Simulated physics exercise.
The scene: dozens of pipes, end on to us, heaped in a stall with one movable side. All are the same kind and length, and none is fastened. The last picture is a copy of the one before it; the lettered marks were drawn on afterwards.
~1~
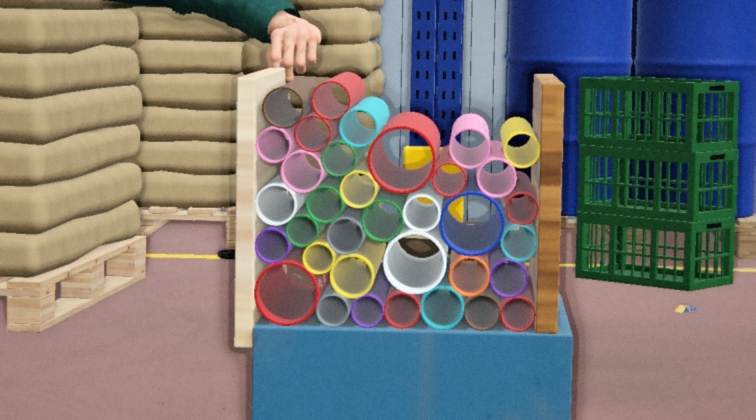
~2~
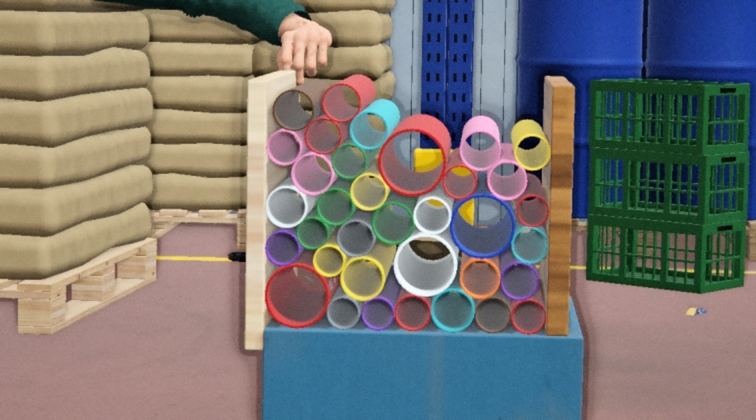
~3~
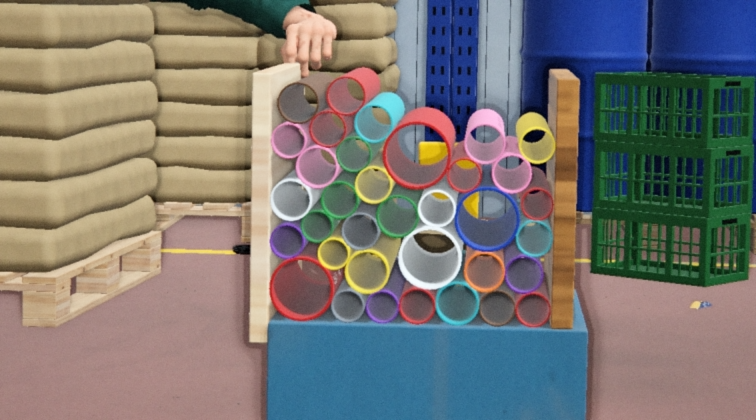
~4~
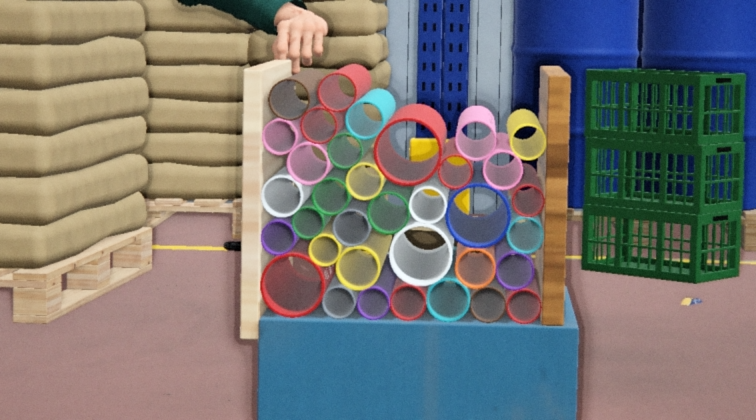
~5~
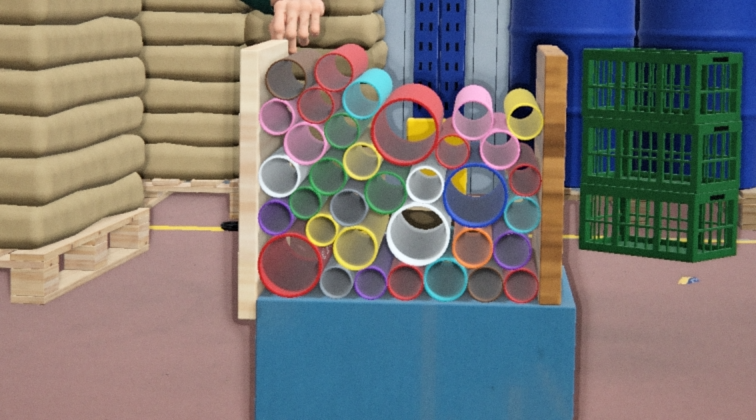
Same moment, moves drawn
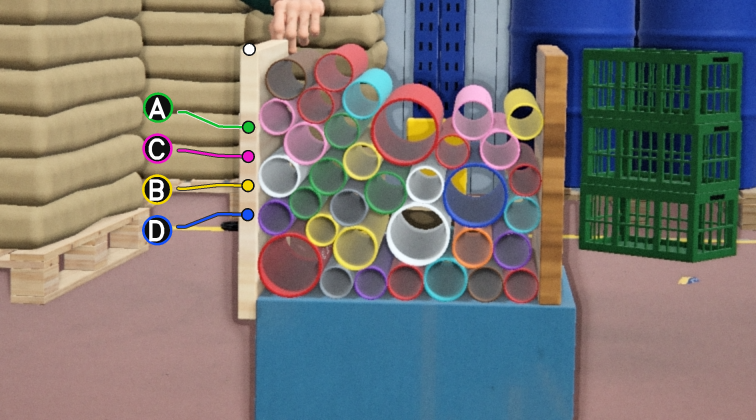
A warehouse with a dull pinkish floor is seen from the front, with stacked tan sacks on pallets at left and blue drums and green crates at right. Between a pale left board and a browner right one, dozens of colourful pipes lie heaped on a blue block, a green-sleeved hand at the left board's top. The pipes and boards stay still while the camera drifts slightly left, then back right and downward.
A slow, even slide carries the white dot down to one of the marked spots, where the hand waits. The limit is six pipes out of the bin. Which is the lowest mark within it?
The answer is mark B.
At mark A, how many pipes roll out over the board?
The count is none.
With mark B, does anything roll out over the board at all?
At B: Yes.
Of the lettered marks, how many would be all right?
Three of them.
On the marked copy, A at (248, 127); B at (248, 186); C at (248, 156); D at (247, 215); the white dot at (249, 50).
With B. Early on, top of the board (259, 113).
Further on, top of the board (258, 184).
At the end, top of the board (258, 185), two out over the board.
As for the rest, A none out over the board; C none out over the board; D more than six out over the board.
